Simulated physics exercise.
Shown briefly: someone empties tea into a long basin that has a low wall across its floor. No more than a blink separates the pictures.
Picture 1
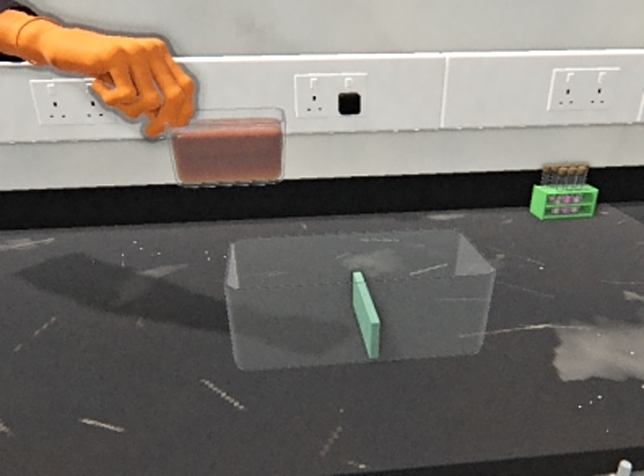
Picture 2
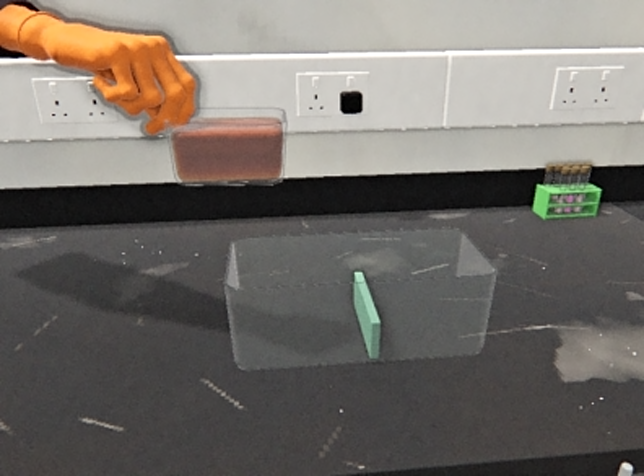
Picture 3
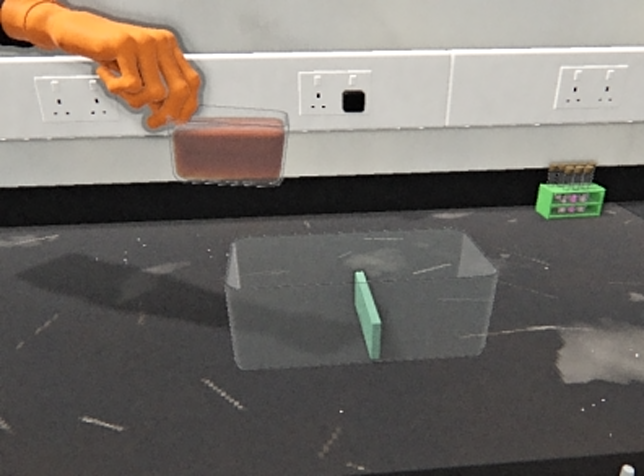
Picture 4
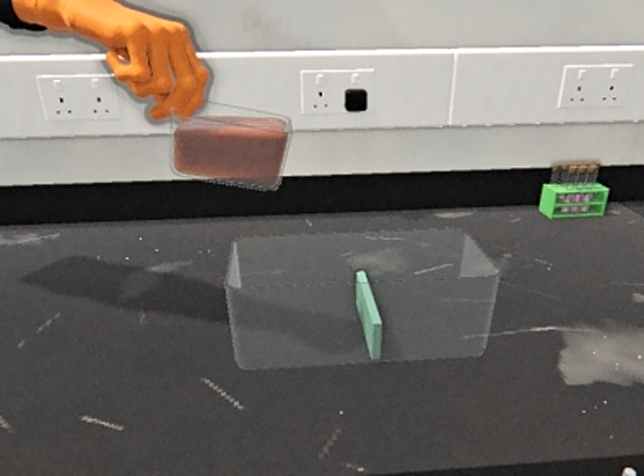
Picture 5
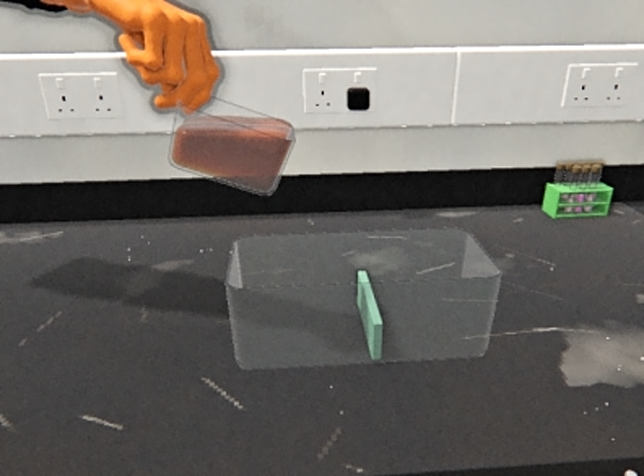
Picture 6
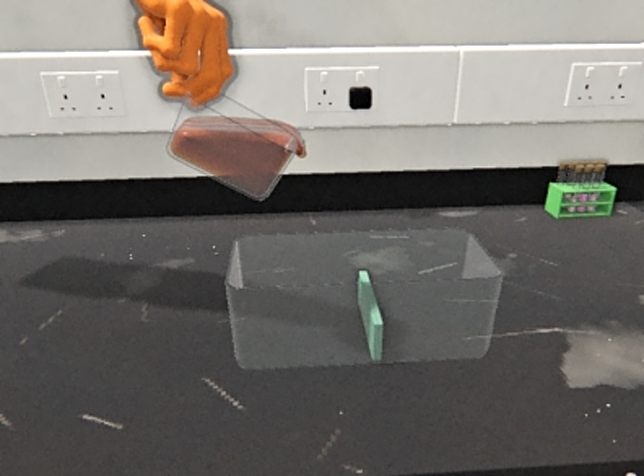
At the start, an orange-gloved hand holds a clear container of reddish-brown tea nearly level above a long transparent basin with a low green wall across its floor. The hand moves right and tilts the container increasingly down to the right, until a little tea slips over its right edge.
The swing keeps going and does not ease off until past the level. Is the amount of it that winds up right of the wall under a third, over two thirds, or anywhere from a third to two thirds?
I expect the share right of the wall to be below a third.
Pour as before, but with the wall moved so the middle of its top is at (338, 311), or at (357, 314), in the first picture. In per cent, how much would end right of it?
My guess is some 65 percent the first time and some 35 percent the second.
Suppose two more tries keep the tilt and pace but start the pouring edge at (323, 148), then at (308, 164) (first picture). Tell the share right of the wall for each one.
55 % and 20 %.
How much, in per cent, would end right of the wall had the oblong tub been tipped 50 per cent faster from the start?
I'd put it at some 5 percent.
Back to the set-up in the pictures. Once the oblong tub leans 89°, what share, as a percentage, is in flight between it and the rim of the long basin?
40 per cent.
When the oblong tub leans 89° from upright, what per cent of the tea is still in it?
20 per cent, roughly.
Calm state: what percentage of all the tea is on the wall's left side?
Roughly 90 %.
A moment on, the oblong tub is tipped on its side and 22 per cent is still to pour, 34 is left of the wall and 2 right of it.
Next, the oblong tub is tipped right over and 4 per cent is still to pour, 85 is left of the wall and 3 right of it.
Then the oblong tub is tipped right over and 0 per cent is still to pour, 92 is left of the wall and 5 right of it.
Later the oblong tub is tipped right over and 0 per cent is still to pour, 92 is left of the wall and 5 right of it.
Finally, 92 per cent lies left of the wall, 5 right of it and 3 outside.
